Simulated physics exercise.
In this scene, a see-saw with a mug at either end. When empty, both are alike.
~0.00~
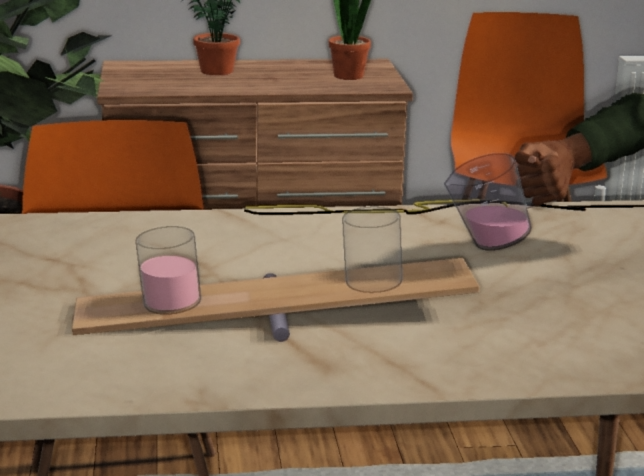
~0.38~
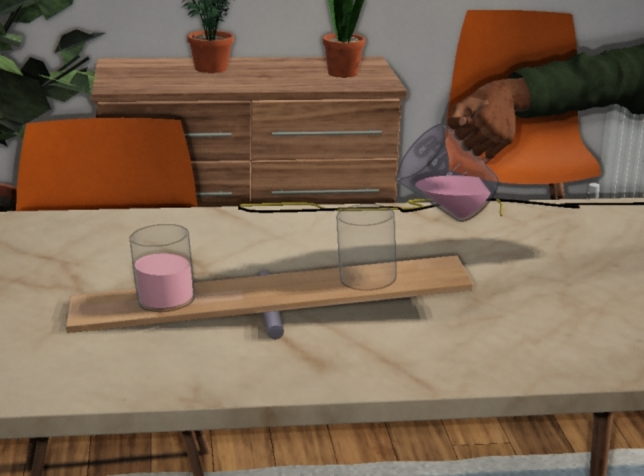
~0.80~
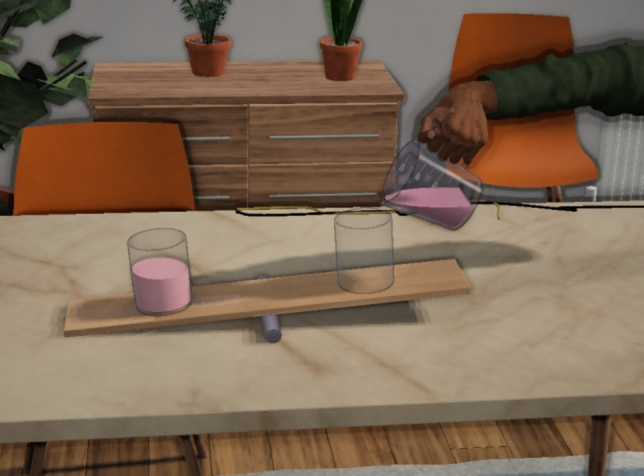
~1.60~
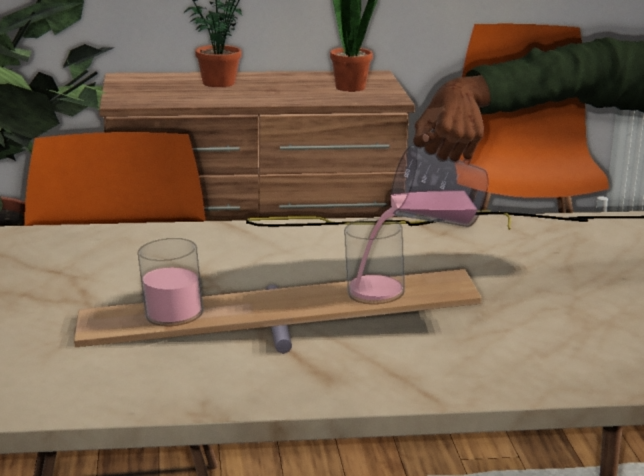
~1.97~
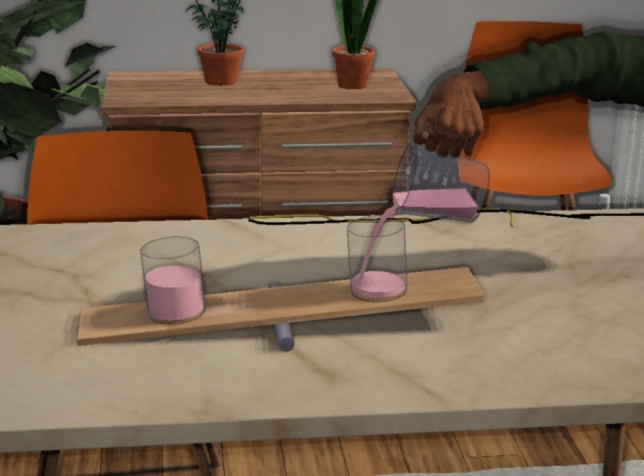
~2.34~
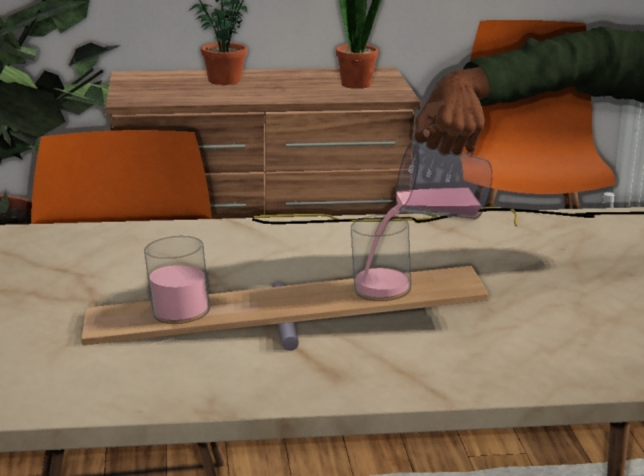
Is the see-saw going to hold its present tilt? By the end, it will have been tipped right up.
Yes. Still the same.
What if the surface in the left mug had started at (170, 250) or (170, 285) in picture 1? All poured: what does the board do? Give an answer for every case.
Well, in the first case it won't budge, and in the second it topples over.
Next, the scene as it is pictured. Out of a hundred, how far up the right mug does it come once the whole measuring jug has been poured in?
30 %.
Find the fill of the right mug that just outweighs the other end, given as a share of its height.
Around 50 per cent of its height.
By 3.5 s, the right mug is about a quarter full; the board leans as before.
By 6.0 s, the right mug is about a third full; the board leans as before.
